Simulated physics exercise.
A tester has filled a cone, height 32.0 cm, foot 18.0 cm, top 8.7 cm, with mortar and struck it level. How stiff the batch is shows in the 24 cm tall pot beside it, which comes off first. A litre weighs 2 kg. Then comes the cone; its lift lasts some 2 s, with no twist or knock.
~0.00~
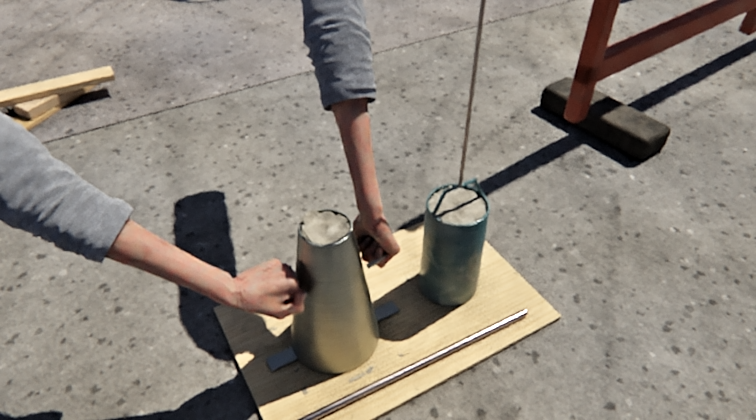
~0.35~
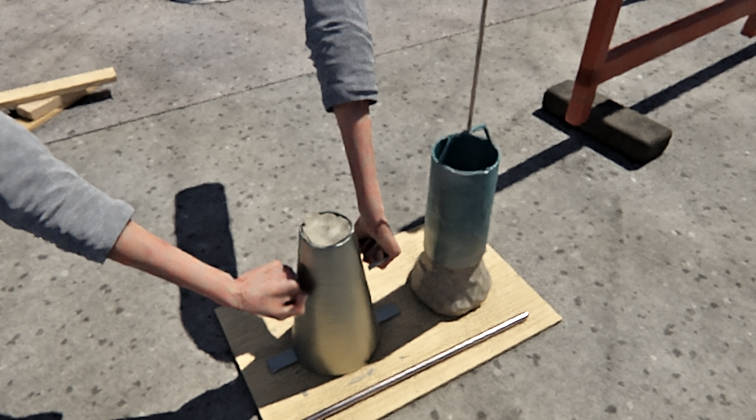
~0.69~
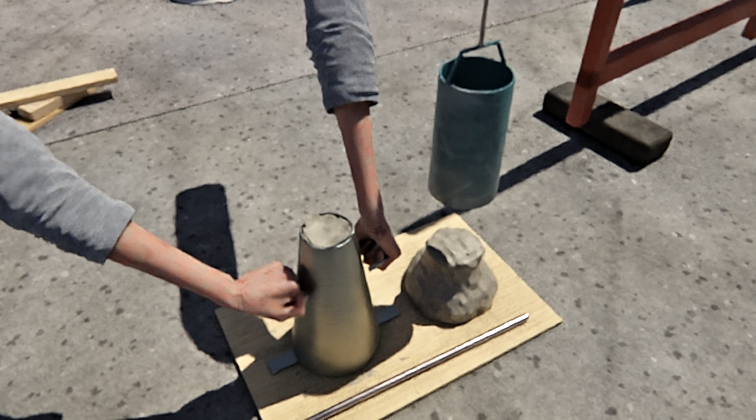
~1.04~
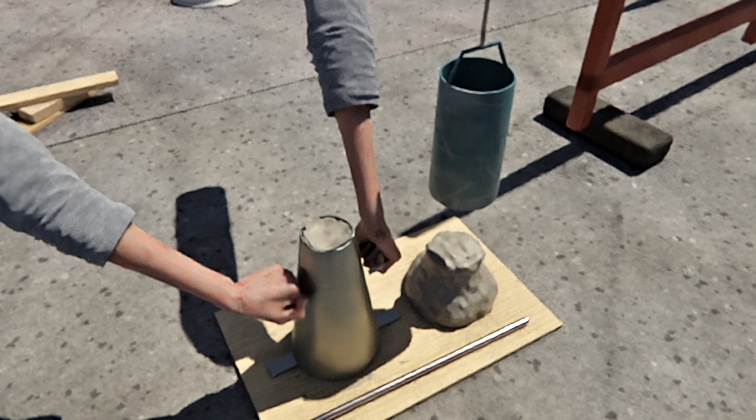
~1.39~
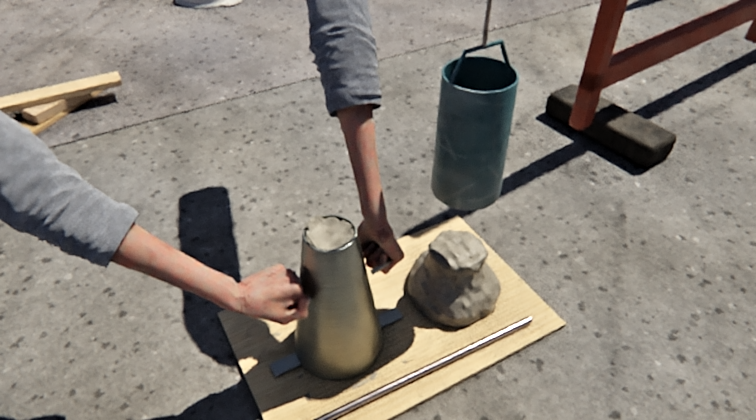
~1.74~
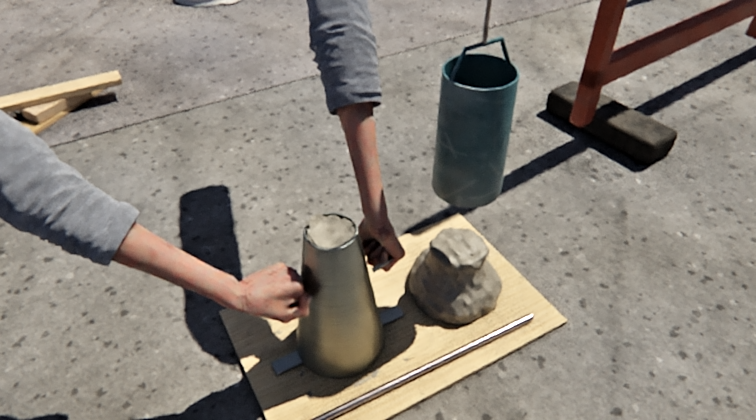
On sunlit grey concrete, seen from above at an angle, a wooden board lies beside timber offcuts and a rusty red frame. Two grey-sleeved arms reach in from the left and top to a filled metal cone, with a teal cylinder of grey mortar to its right and a metal rod in front. The cylinder rises on its line, leaving a slumped heap, then hangs nearly still while the hands stay at the unmoved cone.
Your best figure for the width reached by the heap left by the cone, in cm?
Some 25 cm.
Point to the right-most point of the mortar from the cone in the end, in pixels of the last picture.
Around (399, 340).
By 2.2 s, the cone is up 6.6 cm; the mortar has come down 7.1 cm to 25 cm and is 22 cm wide.
By 2.7 s, the cone is up 19 cm; the mortar has come down 12 cm to 20 cm and is 25 cm wide.
By 3.2 s, the cone is up 32 cm; the mortar has come down 12 cm to 20 cm and is 25 cm wide.
By 3.8 s, the cone is clear; the mortar has come down 12 cm to 20 cm and is 25 cm wide.
By 4.5 s, at rest, the cone is clear; the mortar has come down 12 cm to 20 cm and is 25 cm wide.
